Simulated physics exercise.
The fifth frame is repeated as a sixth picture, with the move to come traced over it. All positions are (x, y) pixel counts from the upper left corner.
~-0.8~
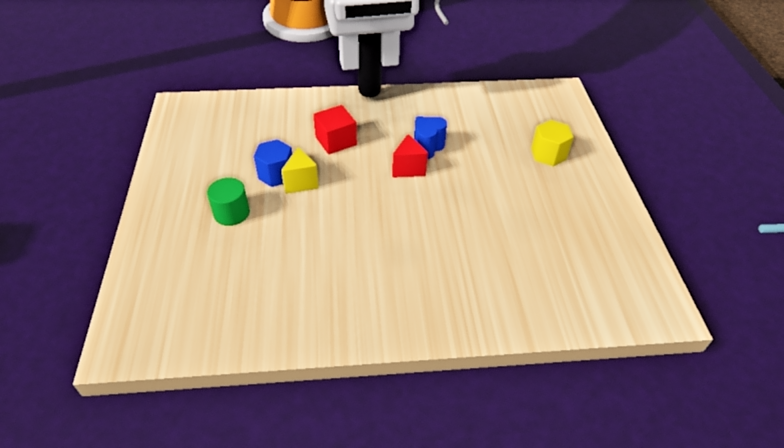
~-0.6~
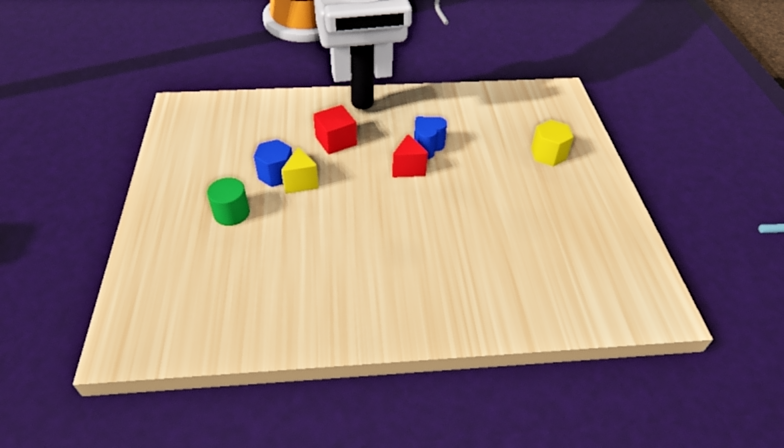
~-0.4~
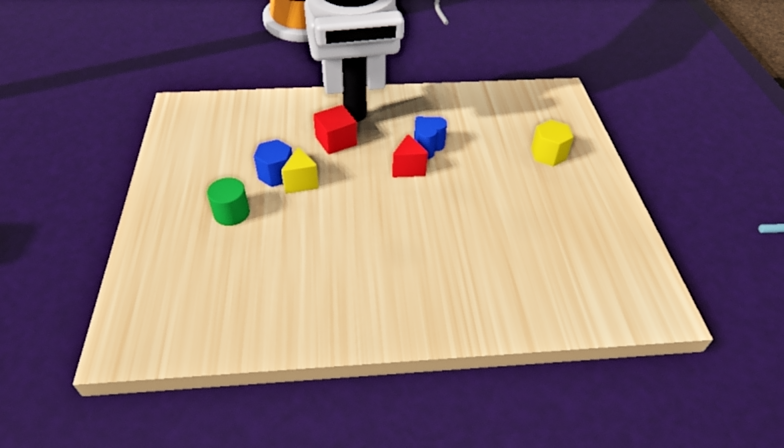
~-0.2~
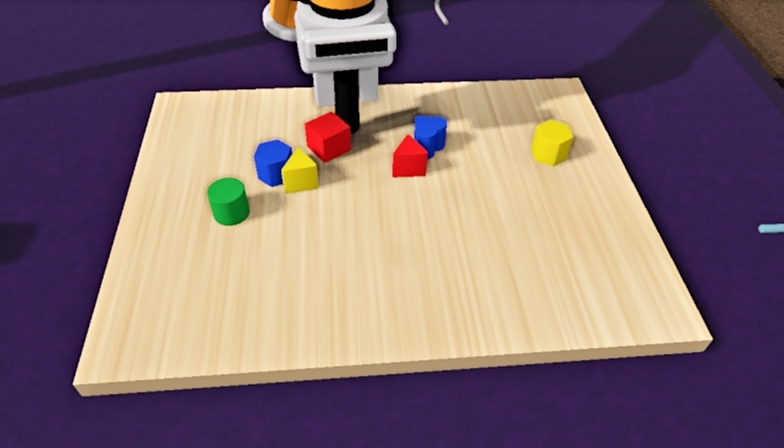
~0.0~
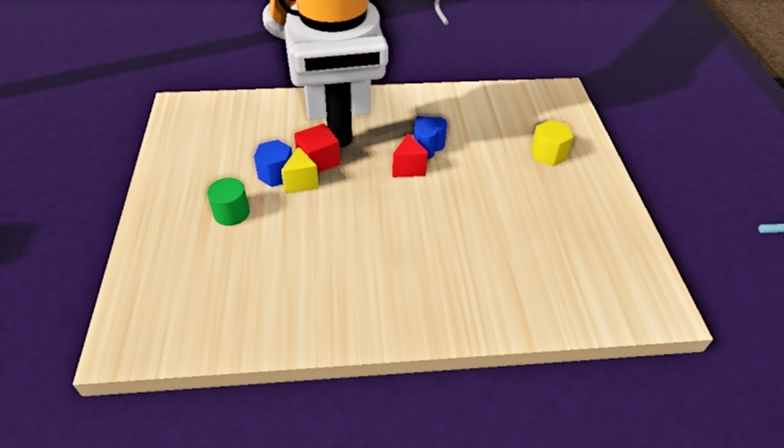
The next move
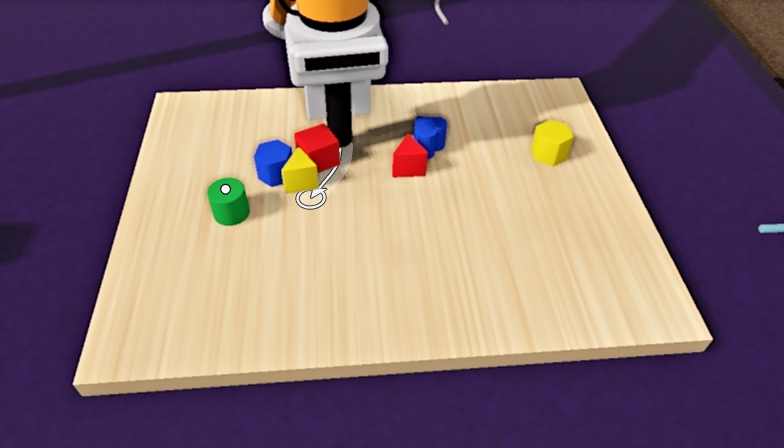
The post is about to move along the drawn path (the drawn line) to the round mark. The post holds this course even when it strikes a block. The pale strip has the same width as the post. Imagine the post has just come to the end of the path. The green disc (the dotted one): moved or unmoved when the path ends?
It sits in its place.
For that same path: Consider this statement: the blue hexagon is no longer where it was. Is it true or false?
Answer: True.
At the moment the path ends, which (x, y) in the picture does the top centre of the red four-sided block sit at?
Somewhere near (281, 164).
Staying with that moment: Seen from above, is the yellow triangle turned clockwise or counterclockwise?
Spins counterclockwise.
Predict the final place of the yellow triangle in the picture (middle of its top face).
The middle of its upper face will lie at (265, 183).
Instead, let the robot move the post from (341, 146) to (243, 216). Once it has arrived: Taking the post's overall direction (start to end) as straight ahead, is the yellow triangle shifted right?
No, that is not what happens.
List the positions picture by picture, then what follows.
In the first picture, post's lower end at (370, 92); green disc at (226, 189); blue hexagon at (273, 151); yellow triangle at (299, 160); red four-sided block at (335, 117).
In the second picture, post at (363, 104); blocks still.
In the third picture, post at (355, 116); blocks still.
In the fourth picture, post at (348, 128); red four-sided block at (327, 125).
In the fifth picture, post at (340, 141); green disc at (226, 189); blue hexagon at (273, 151); yellow triangle at (299, 160); red four-sided block at (316, 137).
Drawn move, from (341, 146) through (337, 163) and (326, 180) to (311, 198); the dot is on the green disc.
What follows on the original path. Halfway along, post at (332, 167); blue hexagon at (261, 153), turned 25° clockwise; yellow triangle at (277, 176), turned 15° anticlockwise; red four-sided block at (299, 155), turned 25° clockwise.
At the end, post at (310, 193); green disc still; blue hexagon at (249, 153), turned 40° clockwise; yellow triangle at (265, 183), turned 30° anticlockwise; red four-sided block at (281, 164), turned 55° clockwise.
